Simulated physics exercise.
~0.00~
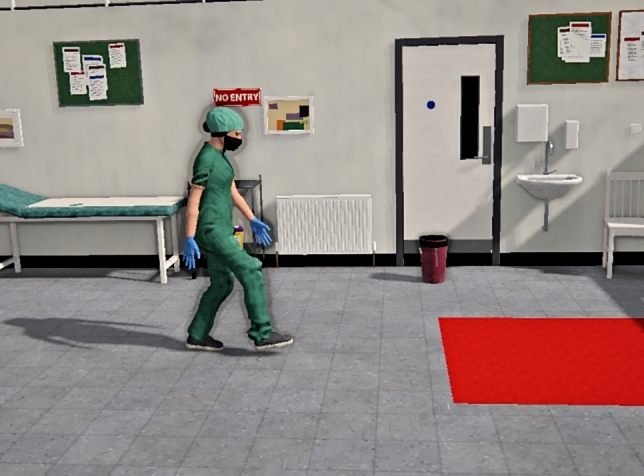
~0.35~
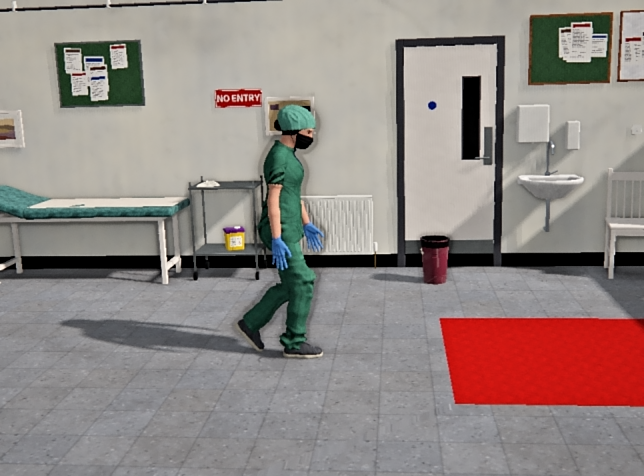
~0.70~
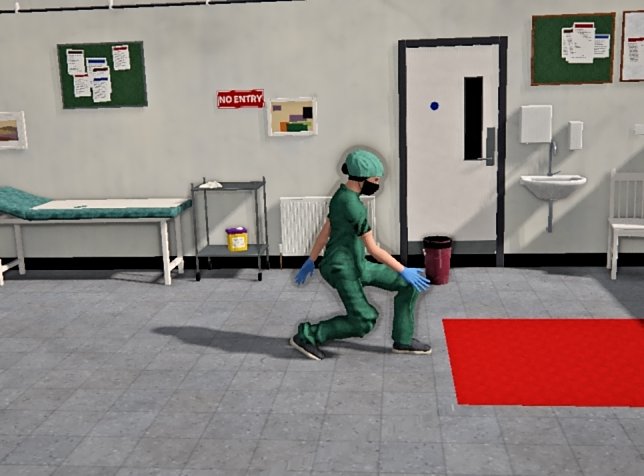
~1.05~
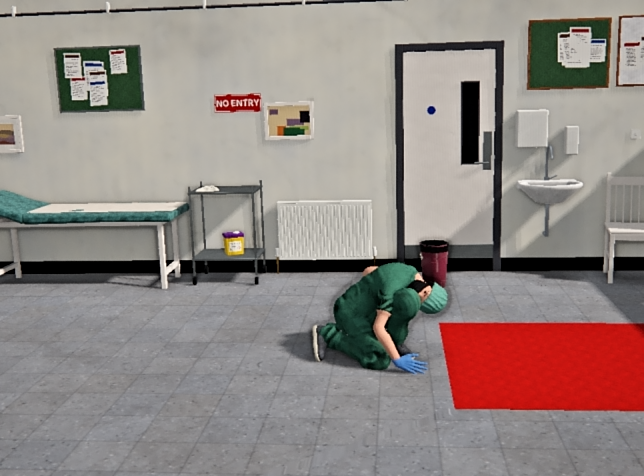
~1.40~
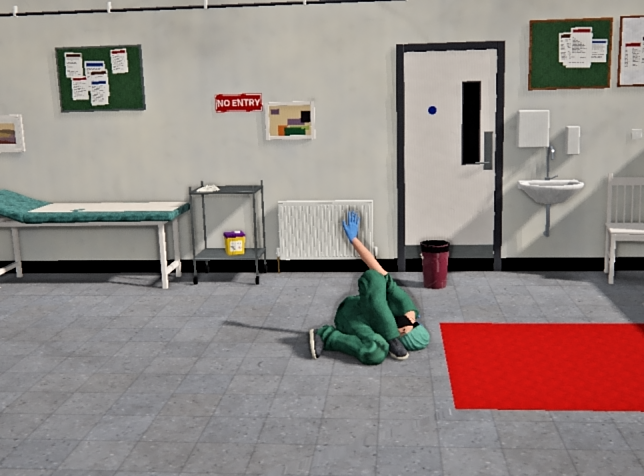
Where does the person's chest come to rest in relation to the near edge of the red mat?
The person's chest comes to rest short of the near edge of the red mat, on the grey floor to its left.
A person in green scrubs walks right, collapses and ends curled beside the red mat.
